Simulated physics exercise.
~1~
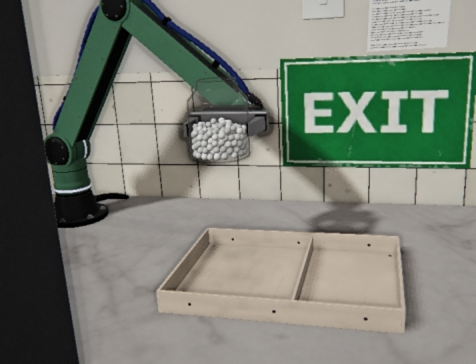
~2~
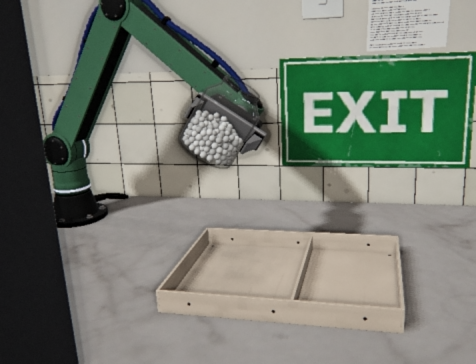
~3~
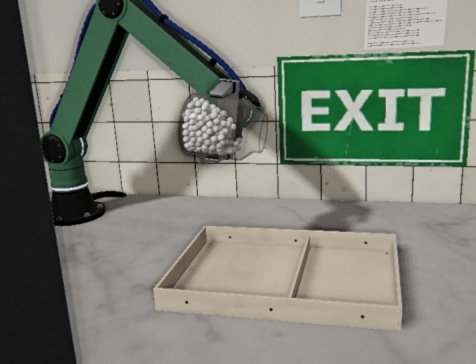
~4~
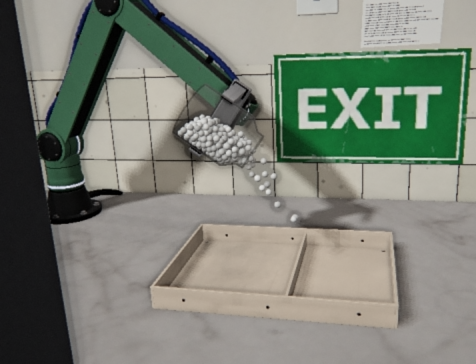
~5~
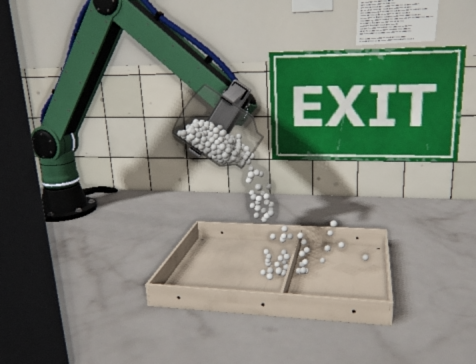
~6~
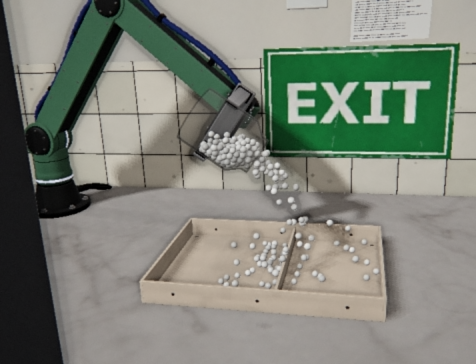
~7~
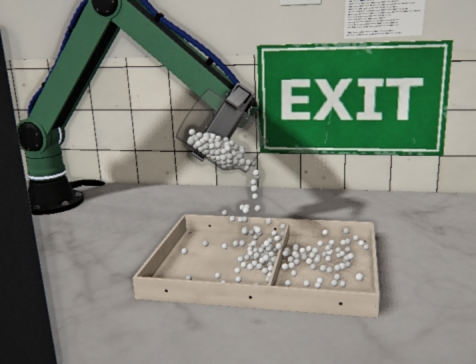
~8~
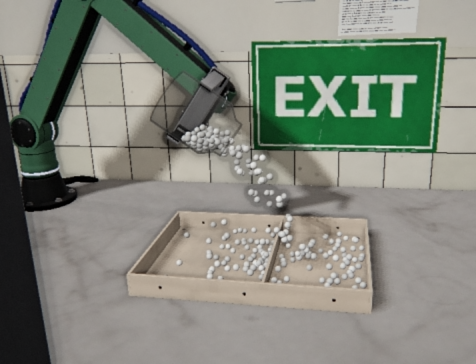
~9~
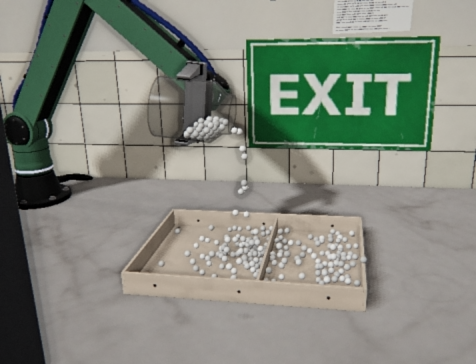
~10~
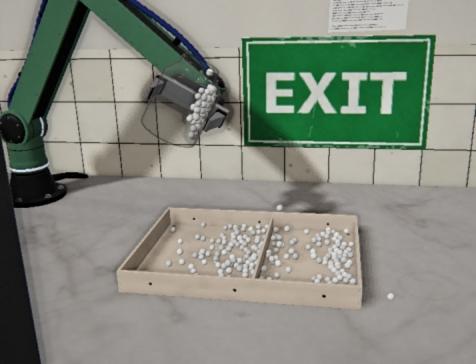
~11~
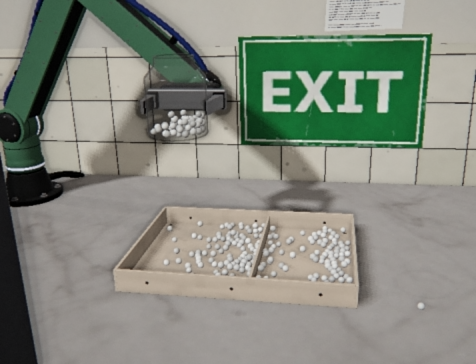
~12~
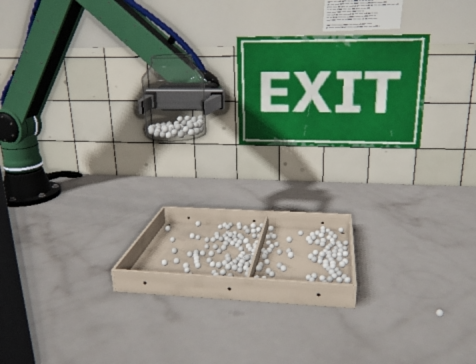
A green robot arm at the left holds a clear container of white beads above a shallow, pale wooden tray, seen from the front and slightly above. The tray, split in two by a low wall, sits on a grey marbled counter, with a green EXIT sign on the tiled wall behind. The arm tips the container until beads pour out, bouncing and scattering into both parts. It then swings the container back upright, and one stray bead rolls away across the counter to the right. Finally, beads lie in both parts, while some remain in the container.
